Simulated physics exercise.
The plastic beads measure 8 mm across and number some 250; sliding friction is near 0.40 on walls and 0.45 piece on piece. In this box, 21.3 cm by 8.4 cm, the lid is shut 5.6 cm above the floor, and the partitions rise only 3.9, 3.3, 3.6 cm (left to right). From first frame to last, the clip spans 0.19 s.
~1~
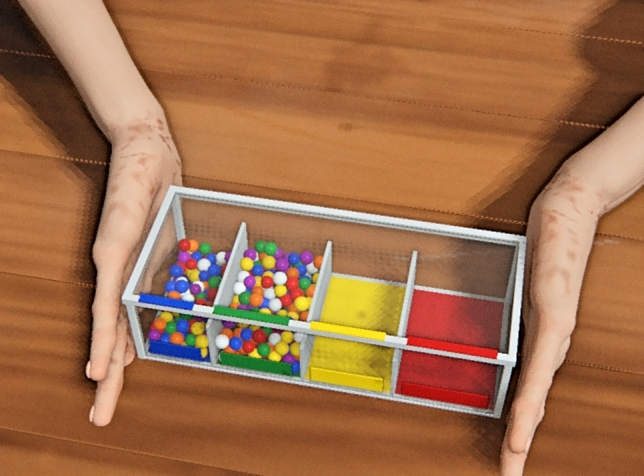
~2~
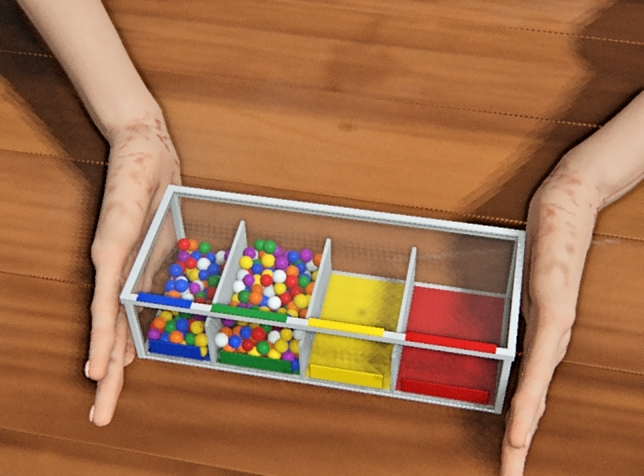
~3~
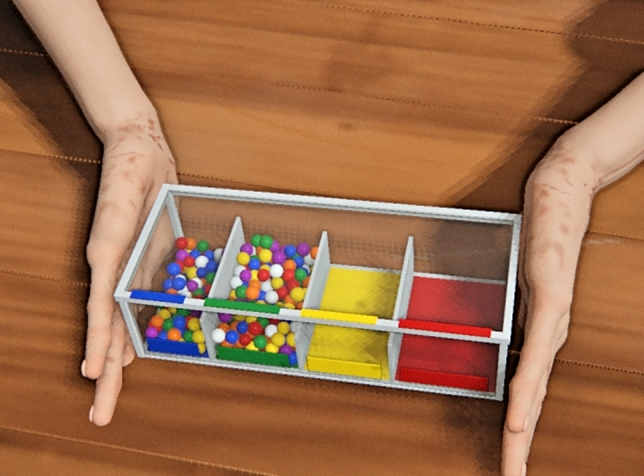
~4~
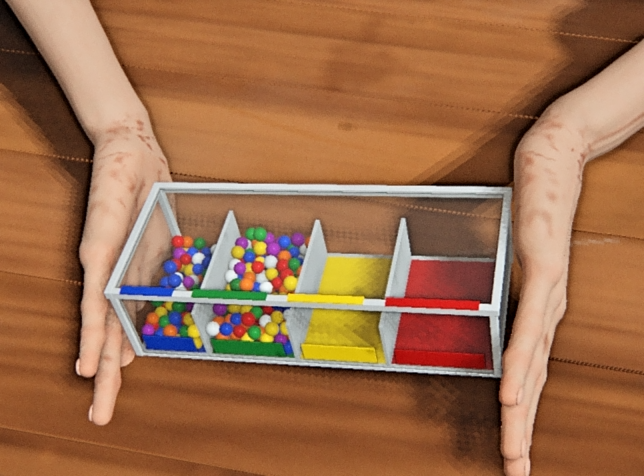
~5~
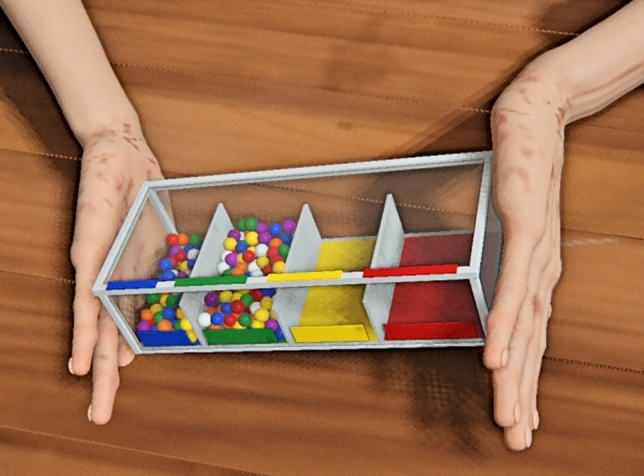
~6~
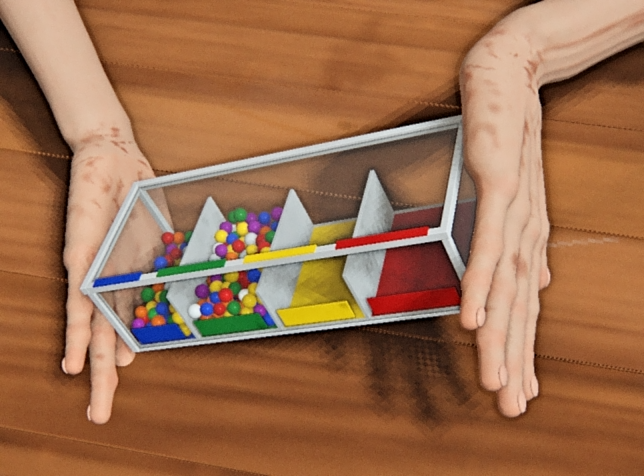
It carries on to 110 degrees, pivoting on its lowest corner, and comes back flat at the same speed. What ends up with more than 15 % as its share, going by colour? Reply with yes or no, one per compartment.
Red no, blue yes, green yes, yellow no.
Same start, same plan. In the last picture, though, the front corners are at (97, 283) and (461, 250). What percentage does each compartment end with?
Red 0 %; blue 55 %; green 45 %; yellow 0 %.
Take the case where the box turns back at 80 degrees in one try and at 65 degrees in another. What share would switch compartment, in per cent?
Roughly 15 percent, then roughly 5 percent.
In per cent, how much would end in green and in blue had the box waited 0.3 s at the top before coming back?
Result - green: 35 %; blue: 65 %.
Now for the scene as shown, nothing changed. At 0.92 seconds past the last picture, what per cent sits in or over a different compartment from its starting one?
My estimate is some 25 percent.
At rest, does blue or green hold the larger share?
Fuller: Blue.
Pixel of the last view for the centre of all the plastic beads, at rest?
Approximately (210, 294) in the last picture.
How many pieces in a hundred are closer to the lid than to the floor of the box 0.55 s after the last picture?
Close to 70 in a hundred.
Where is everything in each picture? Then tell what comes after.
Box tilt 0 degrees, front corners at (132, 297) and (508, 357); blue 35 %, green 65 %, in the first picture.
Box tilt 1 degrees, front corners at (130, 296) and (507, 352), in the second picture.
Box tilt 4 degrees, front corners at (124, 294) and (502, 335), lowest corner left back, in the third picture.
Box tilt 10 degrees, front corners at (114, 291) and (491, 307), lowest corner left back, in the fourth picture.
Box tilt 17 degrees, front corners at (102, 288) and (470, 270), lowest corner left back, in the fifth picture.
Box tilt 24 degrees, front corners at (90, 286) and (442, 231), lowest corner left back; blue 35 %, green 65 %, in the sixth picture.
Then, 0.55 s after the last picture, tilt 109 degrees; blue 50 %, green 50 %.
Then, 0.92 s after the last picture, tilt 47 degrees; blue 60 %, green 40 %.
Then, 1.38 s after the last picture, tilt 0 degrees; blue 65 %, green 35 %.
In the end, red 0 %, blue 65 %, green 35 %, yellow 0 %.
